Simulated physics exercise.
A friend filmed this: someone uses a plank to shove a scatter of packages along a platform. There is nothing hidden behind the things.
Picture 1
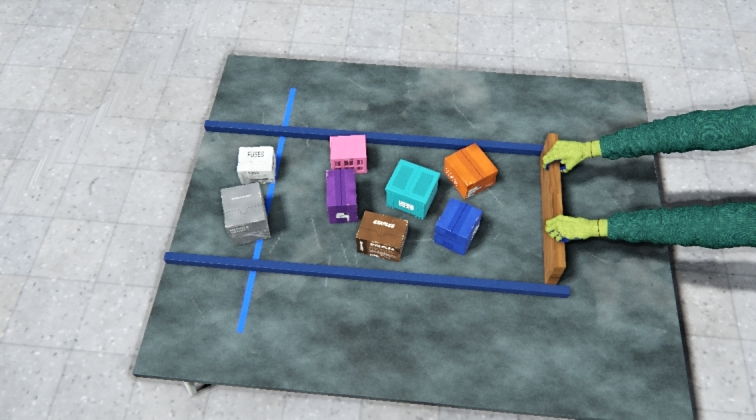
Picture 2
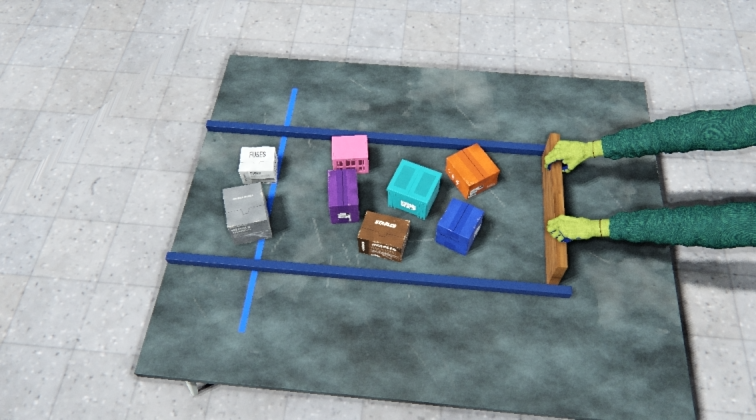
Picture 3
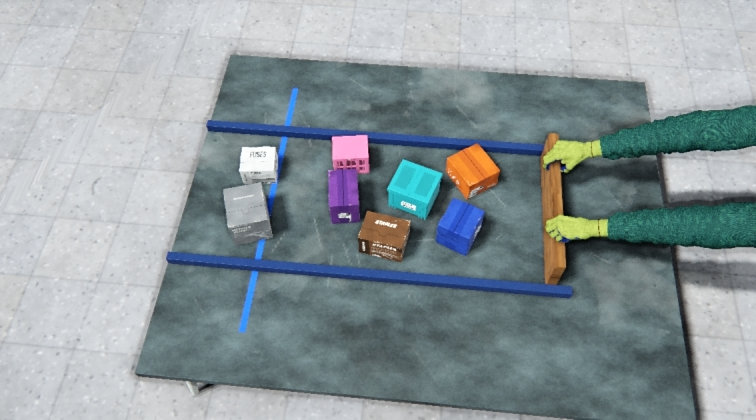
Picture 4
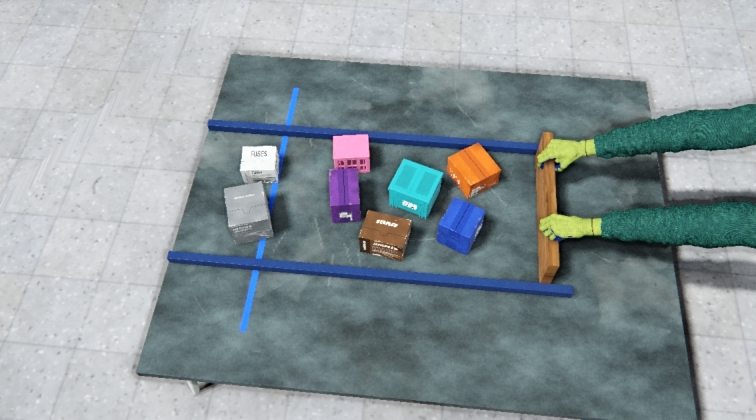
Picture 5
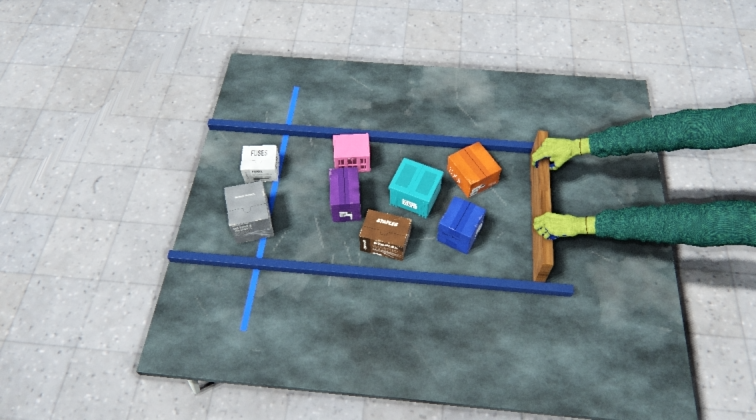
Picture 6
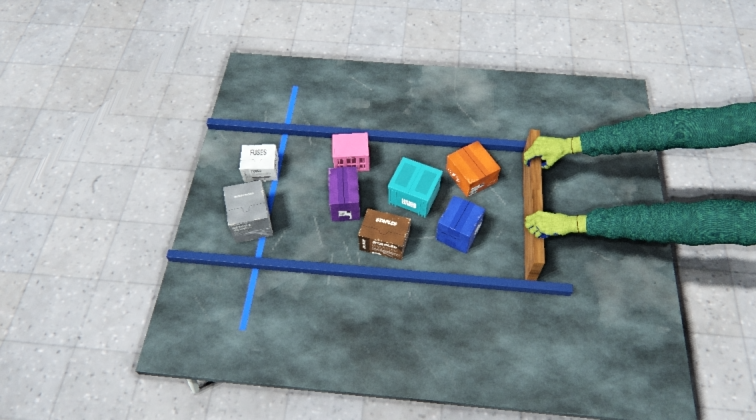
On a dark platform, gloved hands sliding a wooden plank slightly left between blue rails toward scattered coloured boxes that stay still.
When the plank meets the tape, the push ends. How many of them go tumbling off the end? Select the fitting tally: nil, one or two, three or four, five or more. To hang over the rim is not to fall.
Tally: One or two.
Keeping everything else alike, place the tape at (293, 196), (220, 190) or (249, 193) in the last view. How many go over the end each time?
First 0, then 5, then 2.
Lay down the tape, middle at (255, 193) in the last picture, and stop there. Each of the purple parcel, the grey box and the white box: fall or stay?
The purple parcel stays put, the grey box is gone, the white box is gone.
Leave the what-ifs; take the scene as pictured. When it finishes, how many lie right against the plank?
That comes to 3.
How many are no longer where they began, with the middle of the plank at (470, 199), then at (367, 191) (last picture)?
By the first moment it's 3, by the second it's 6.
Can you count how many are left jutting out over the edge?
The figure is 0.
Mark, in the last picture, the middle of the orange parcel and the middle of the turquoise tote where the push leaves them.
Near (263, 142) and (249, 174).
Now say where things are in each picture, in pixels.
The first picture shows white box (257, 165); grey box (246, 214); purple parcel (342, 196); plank (552, 207); tape (270, 196).
The second picture shows grey box (248, 214); pink crate (350, 155).
The third picture shows purple parcel (344, 196); orange parcel (472, 171).
The fourth picture shows white box (260, 165); turquoise tote (415, 189).
The fifth picture shows grey box (249, 212); plank (541, 205).
The sixth picture shows white box (260, 163); grey box (248, 212); purple parcel (344, 194); plank (533, 203); tape (272, 194).
Soon after, none off yet; white box at rest near (260, 163); grey box at rest near (248, 212); purple parcel at rest near (344, 194).
Then, none off yet; white box at rest near (260, 163); grey box at rest near (248, 212); purple parcel moved a little near (324, 191).
Further on, none off yet; white box moved about its own width near (237, 162); grey box moved about its own width near (218, 204); purple parcel moved well along near (260, 186).
By the end, the number that fall off is one or two; fallen, grey box and white box.
